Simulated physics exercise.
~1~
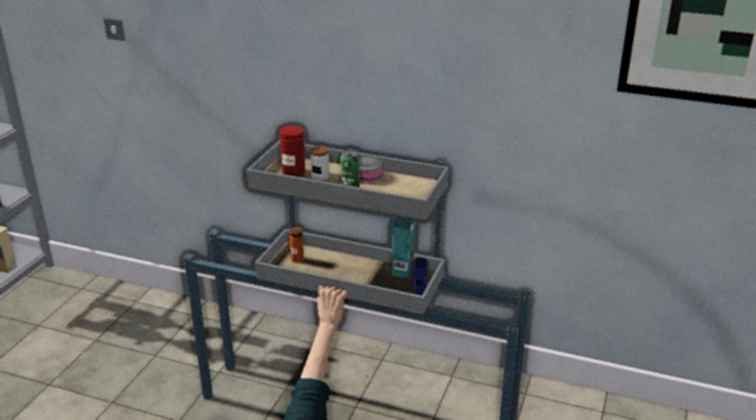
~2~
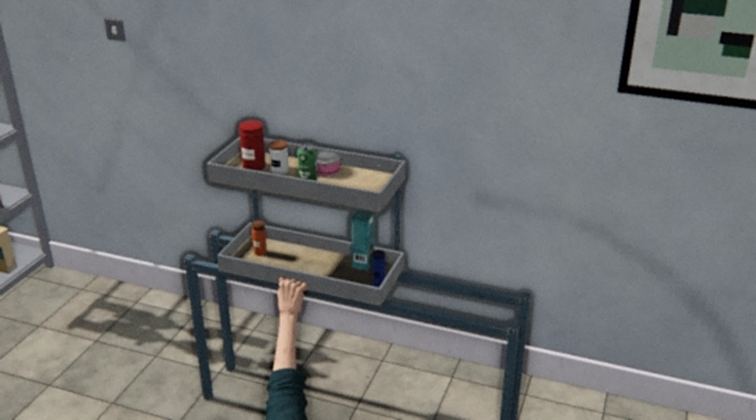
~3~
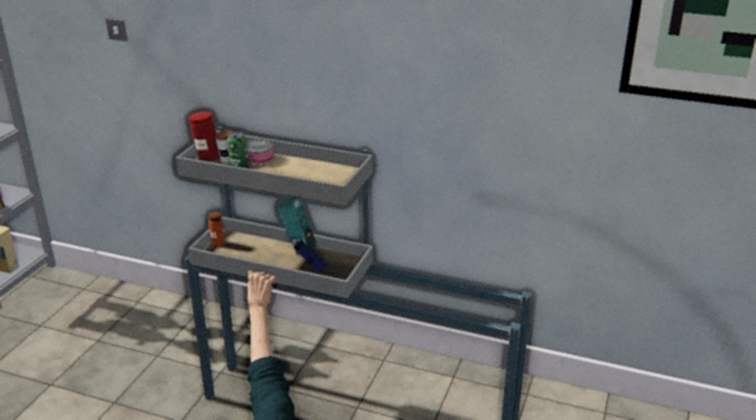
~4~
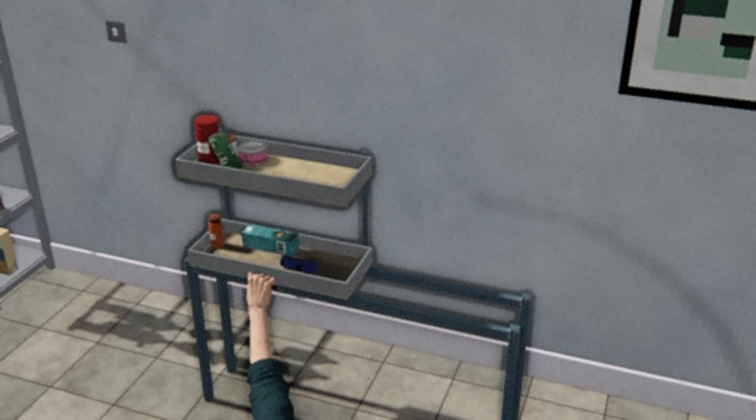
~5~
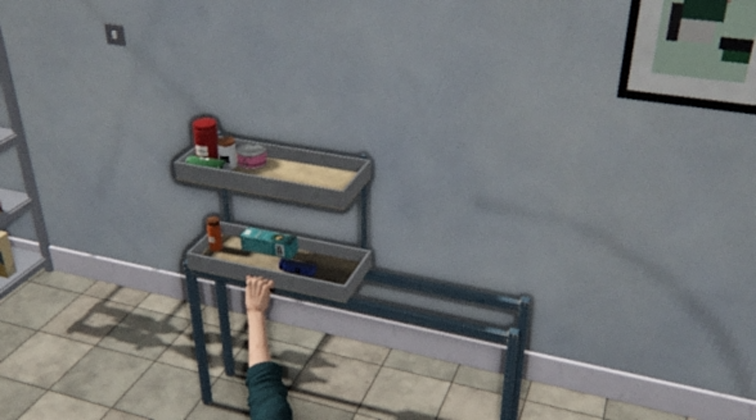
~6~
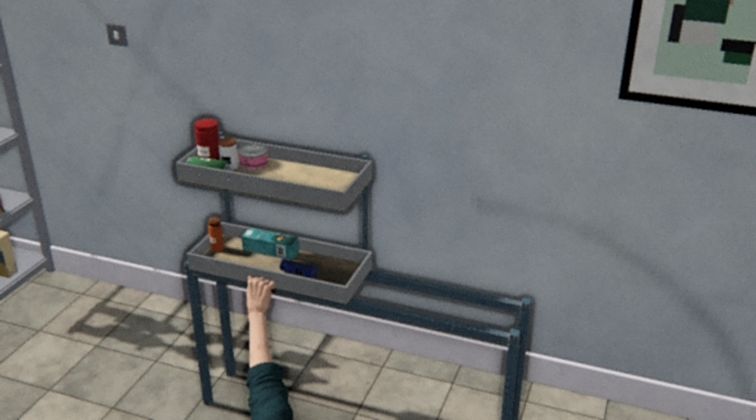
A hand pushing a two-tier tray left along rails until it stops, toppling a turquoise carton, blue shaker and green can aboard.
